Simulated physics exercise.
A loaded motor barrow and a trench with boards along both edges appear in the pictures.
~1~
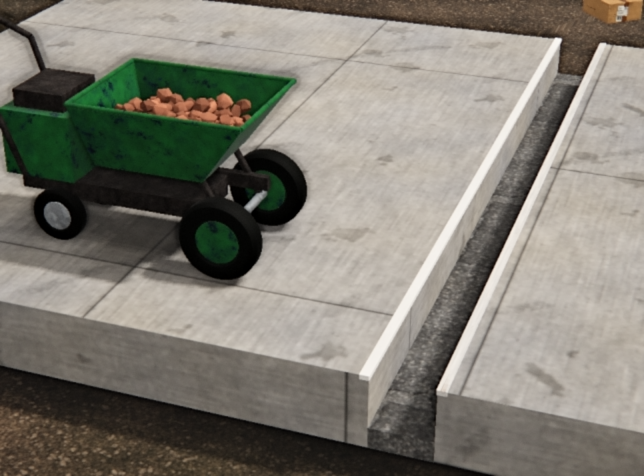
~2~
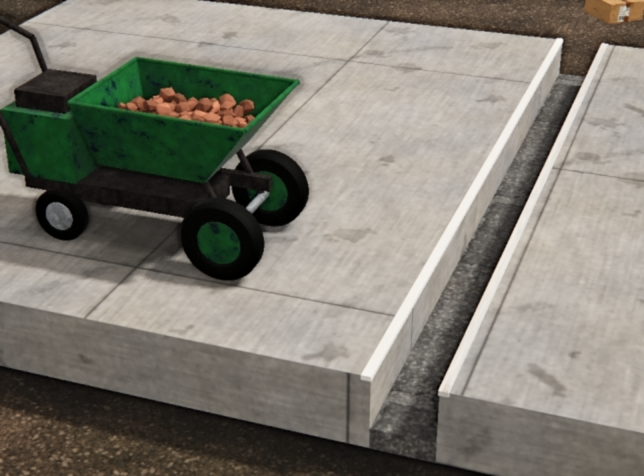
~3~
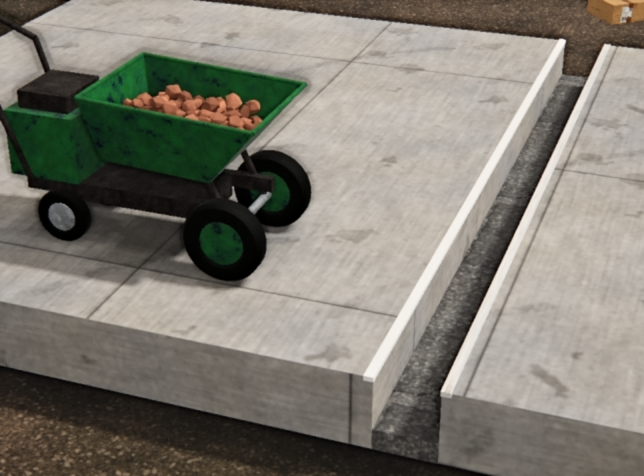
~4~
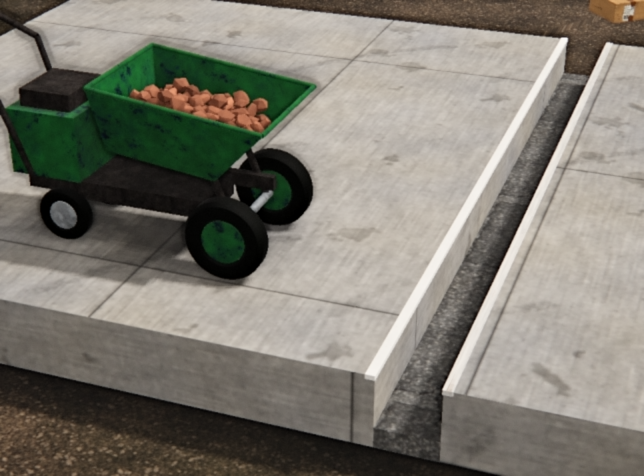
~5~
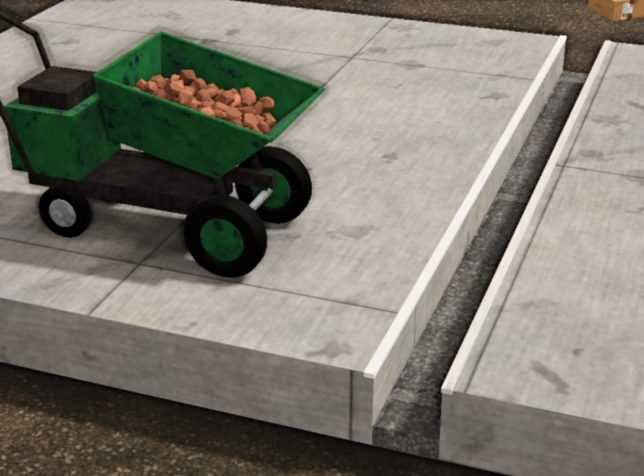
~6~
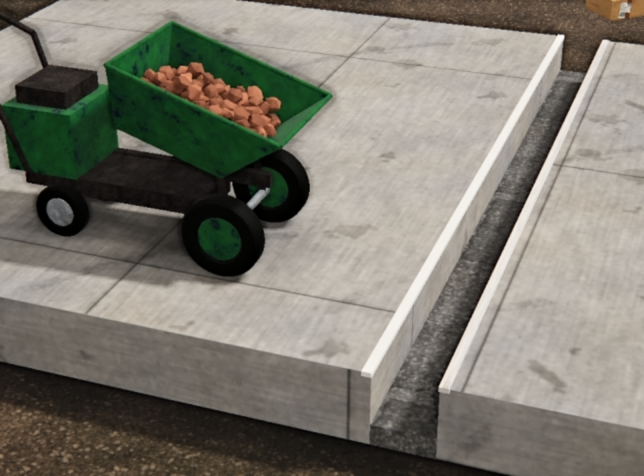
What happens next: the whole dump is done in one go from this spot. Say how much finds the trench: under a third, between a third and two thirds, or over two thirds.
Result: A middle part from a third to two thirds reaches the trench.
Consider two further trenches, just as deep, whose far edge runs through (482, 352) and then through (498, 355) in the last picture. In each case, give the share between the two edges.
The first gives 50 %, the second 50 %.
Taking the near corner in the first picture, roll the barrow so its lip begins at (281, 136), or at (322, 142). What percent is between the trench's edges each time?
The first stopping place yields 100 % and the other yields 80 %.
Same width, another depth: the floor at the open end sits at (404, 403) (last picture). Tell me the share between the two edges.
Something close to 50 per cent.
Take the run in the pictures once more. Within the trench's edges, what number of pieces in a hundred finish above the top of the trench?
Roughly 0 %.
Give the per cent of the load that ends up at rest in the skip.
Close to 0 in a hundred.
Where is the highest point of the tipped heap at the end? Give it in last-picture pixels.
Roughly (393, 257).
Soon, skip tipped steeply; all in the skip.
A while on, skip tipped right over; most in the skip; a small part short of the trench; a stray few falling.
Towards the end, skip tipped right over; about a quarter in the skip; about half short of the trench; about a third in or heaped over the trench.
Finally, skip tipped right over; about half short of the trench; about half in or heaped over the trench; none beyond it.
